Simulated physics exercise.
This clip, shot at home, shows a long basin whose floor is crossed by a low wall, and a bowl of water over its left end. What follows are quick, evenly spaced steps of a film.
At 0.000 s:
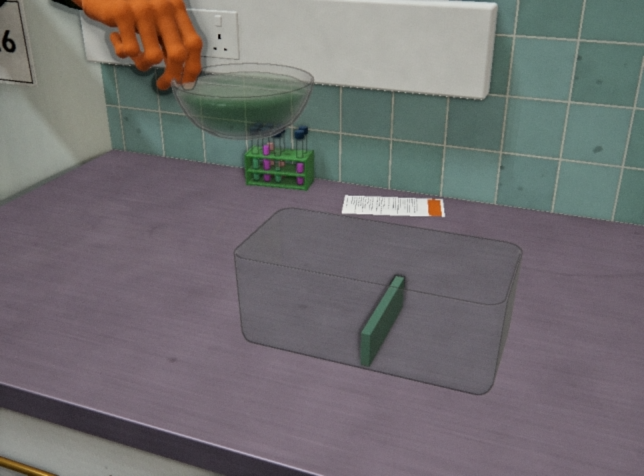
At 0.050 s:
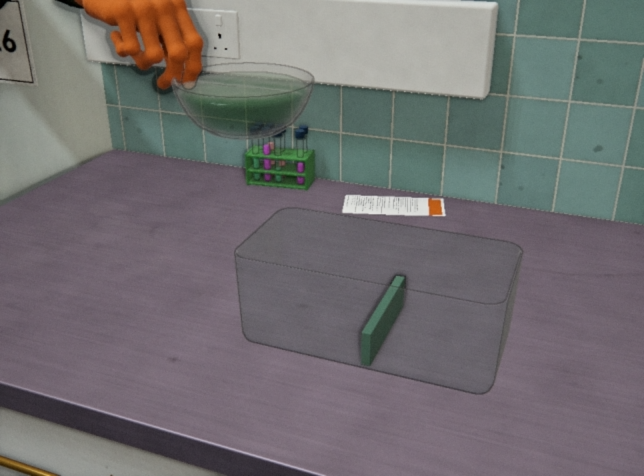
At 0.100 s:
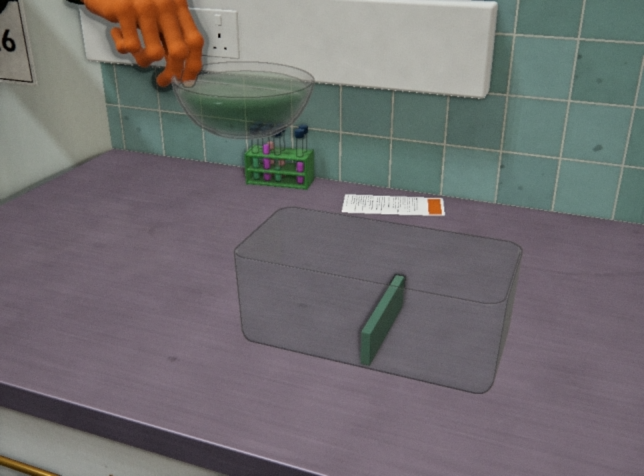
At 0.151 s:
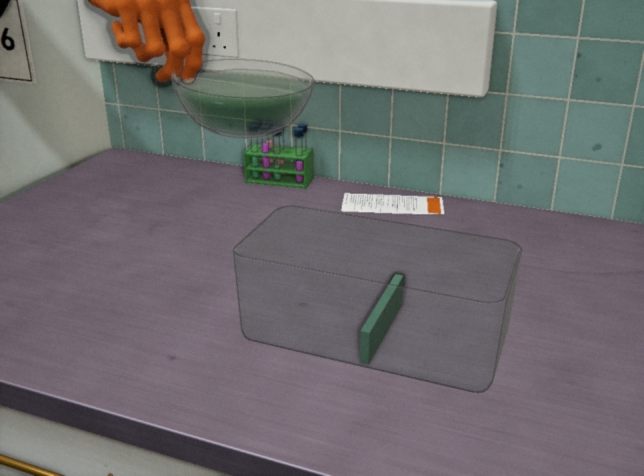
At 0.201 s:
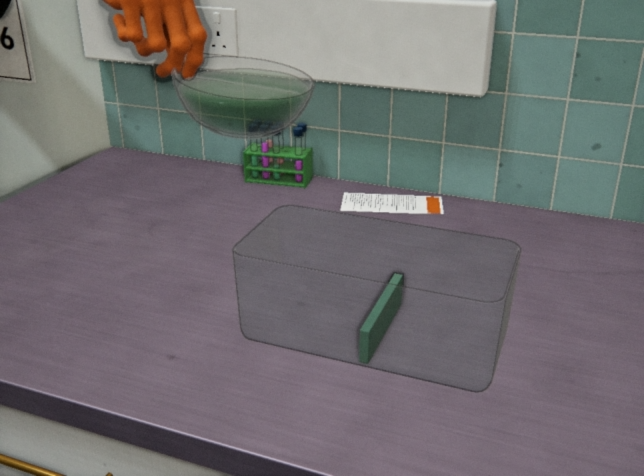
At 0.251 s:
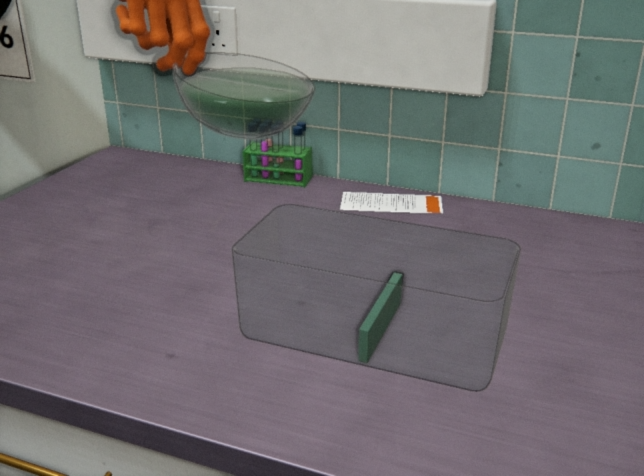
An orange hand slowly tilts a clear bowl rightward above a long basin's left end.
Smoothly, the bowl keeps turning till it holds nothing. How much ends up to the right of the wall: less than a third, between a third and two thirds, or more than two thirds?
The share right of the wall falls short of one third.
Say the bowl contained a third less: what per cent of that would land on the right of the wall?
My estimate is about 0 percent.
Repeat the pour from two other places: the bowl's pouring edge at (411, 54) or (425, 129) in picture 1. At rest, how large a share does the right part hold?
You'd get 90 percent from the first and 95 percent from the second.
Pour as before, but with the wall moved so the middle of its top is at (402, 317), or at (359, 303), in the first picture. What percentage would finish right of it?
Estimated: 10 % first, 55 % second.
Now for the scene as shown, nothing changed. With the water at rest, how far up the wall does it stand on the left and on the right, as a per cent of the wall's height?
Left about 50, right about 10.
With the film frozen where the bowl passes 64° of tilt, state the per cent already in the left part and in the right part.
25 % left, 0 % right.
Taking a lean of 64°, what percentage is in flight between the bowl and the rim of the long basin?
Near 40 parts in a hundred.
A moment on, the bowl is tipped part way and 29 per cent is still to pour, 27 is left of the wall and 2 right of it.
Next, the bowl is tipped on its side and 0 per cent is still to pour, 84 is left of the wall and 11 right of it.
Then the bowl is tipped right over and 0 per cent is still to pour, 85 is left of the wall and 14 right of it.
Later the bowl is tipped right over and 0 per cent is still to pour, 85 is left of the wall and 14 right of it.
Finally, 85 per cent lies left of the wall, 14 right of it and 1 outside.
